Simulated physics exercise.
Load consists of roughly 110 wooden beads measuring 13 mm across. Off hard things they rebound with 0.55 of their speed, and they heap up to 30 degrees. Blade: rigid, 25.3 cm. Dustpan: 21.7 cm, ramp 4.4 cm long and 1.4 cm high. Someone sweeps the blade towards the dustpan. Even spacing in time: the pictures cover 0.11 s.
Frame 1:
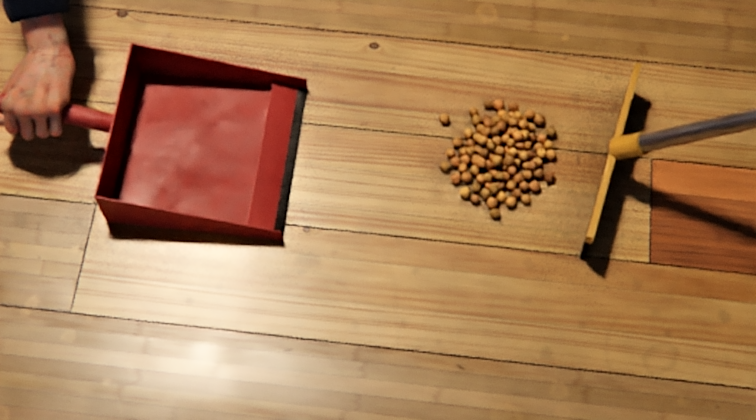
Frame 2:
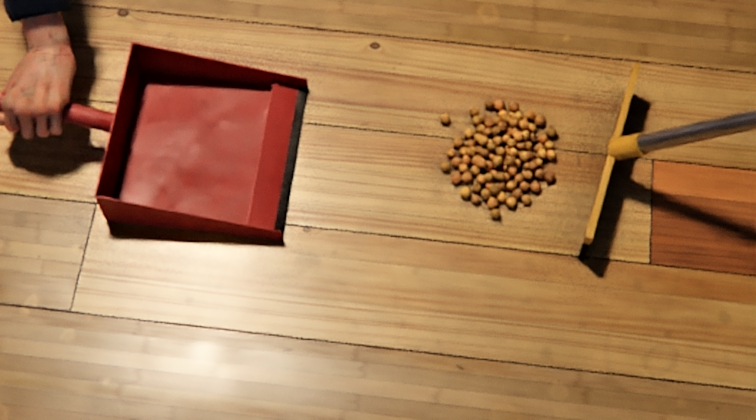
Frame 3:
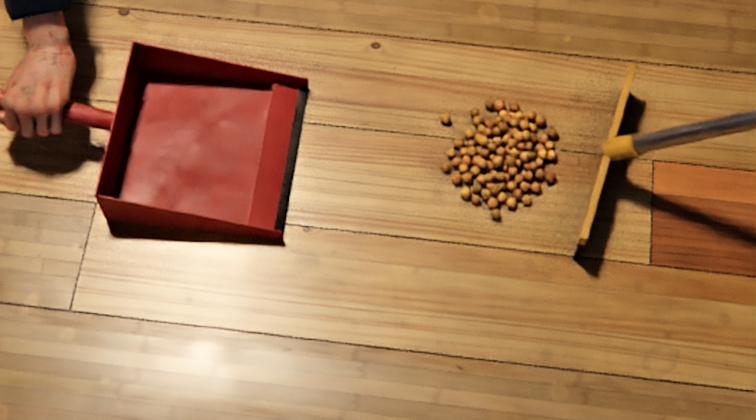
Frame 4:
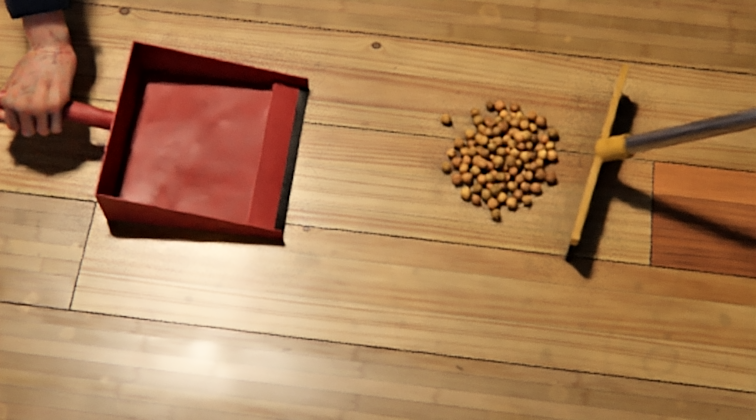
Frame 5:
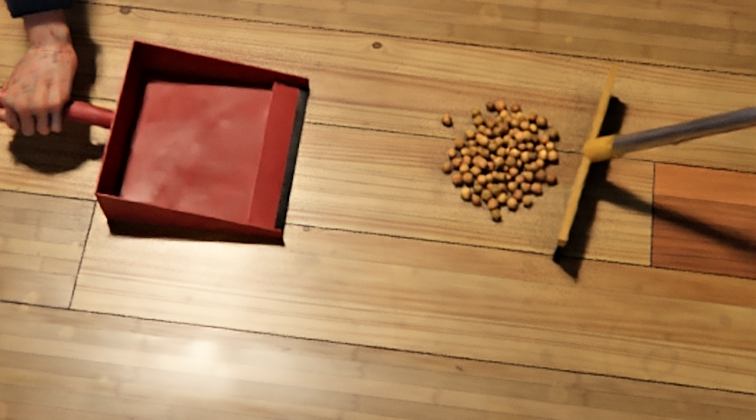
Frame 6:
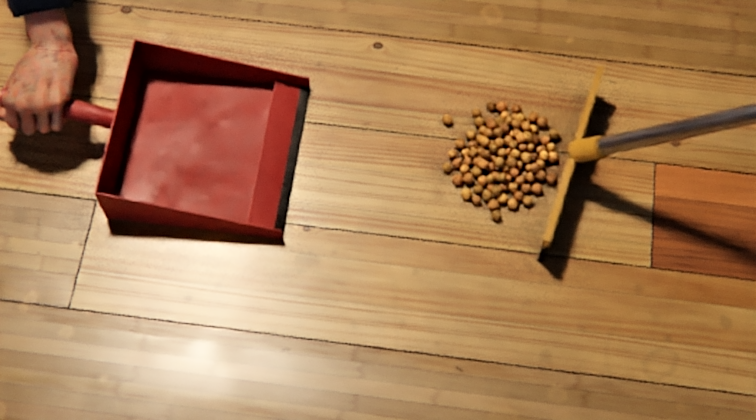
A hand holds a red dustpan while a yellow-edged broom slides left to the wooden beads.
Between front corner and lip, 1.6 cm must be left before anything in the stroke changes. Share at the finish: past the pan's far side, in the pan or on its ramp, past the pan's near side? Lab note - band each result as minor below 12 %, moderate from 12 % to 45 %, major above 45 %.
Past the pan's far side: A medium amount, in the pan or on its ramp: A medium amount, past the pan's near side: Only a little.
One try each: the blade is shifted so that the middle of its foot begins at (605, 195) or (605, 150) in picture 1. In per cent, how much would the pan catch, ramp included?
The two tries give about 25 % and about 30 %.
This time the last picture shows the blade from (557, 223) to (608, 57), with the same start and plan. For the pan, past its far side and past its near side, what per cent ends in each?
Pan 10; far 55; near 0.
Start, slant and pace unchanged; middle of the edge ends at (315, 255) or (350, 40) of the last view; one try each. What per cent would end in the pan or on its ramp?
The two tries give about 10 and 10 percent.
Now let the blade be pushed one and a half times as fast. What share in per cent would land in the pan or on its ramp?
Roughly 35 in a hundred.
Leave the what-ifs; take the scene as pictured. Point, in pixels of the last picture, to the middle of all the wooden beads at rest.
Around (303, 124).
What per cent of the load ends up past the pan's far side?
Estimated share: 25 per cent.
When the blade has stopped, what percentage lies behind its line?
Something like 0 per cent, roughly.
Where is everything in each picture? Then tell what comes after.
In the first frame, blade from (590, 239) to (636, 70), moved 0.0 cm, 0 of the pieces shifted so far; middle of the pieces at (499, 150); pan at (194, 152).
In the second frame, blade from (588, 239) to (635, 71), moved 0.2 cm, 0 of the pieces shifted so far; middle of the pieces at (500, 150).
In the third frame, blade from (583, 240) to (631, 71), moved 0.9 cm, 0 of the pieces shifted so far; middle of the pieces at (500, 151).
In the fourth frame, blade from (574, 240) to (624, 72), moved 1.9 cm, 0 of the pieces shifted so far; middle of the pieces at (501, 151).
In the fifth frame, blade from (562, 241) to (613, 73), moved 3.4 cm, 0 of the pieces shifted so far; middle of the pieces at (501, 151).
In the sixth frame, blade from (547, 242) to (599, 73), moved 5.2 cm, 0 of the pieces shifted so far; middle of the pieces at (502, 152); pan at (196, 149).
Then, 0.19 s after the last picture, middle of the blade 19 cm from the lip; 0 % over the lip, far side 15 %, near side 0 %.
Then, 0.32 s after the last picture, middle of the blade 9 cm from the lip; 0 % over the lip, far side 20 %, near side 0 %.
Then, 0.58 s after the last picture, middle of the blade 4 cm from the lip; 35 % over the lip, far side 25 %, near side 0 %.
In the end, far side 25 %, pan 25 %, near side 0 %, in front of the lip or behind the blade 45 %.
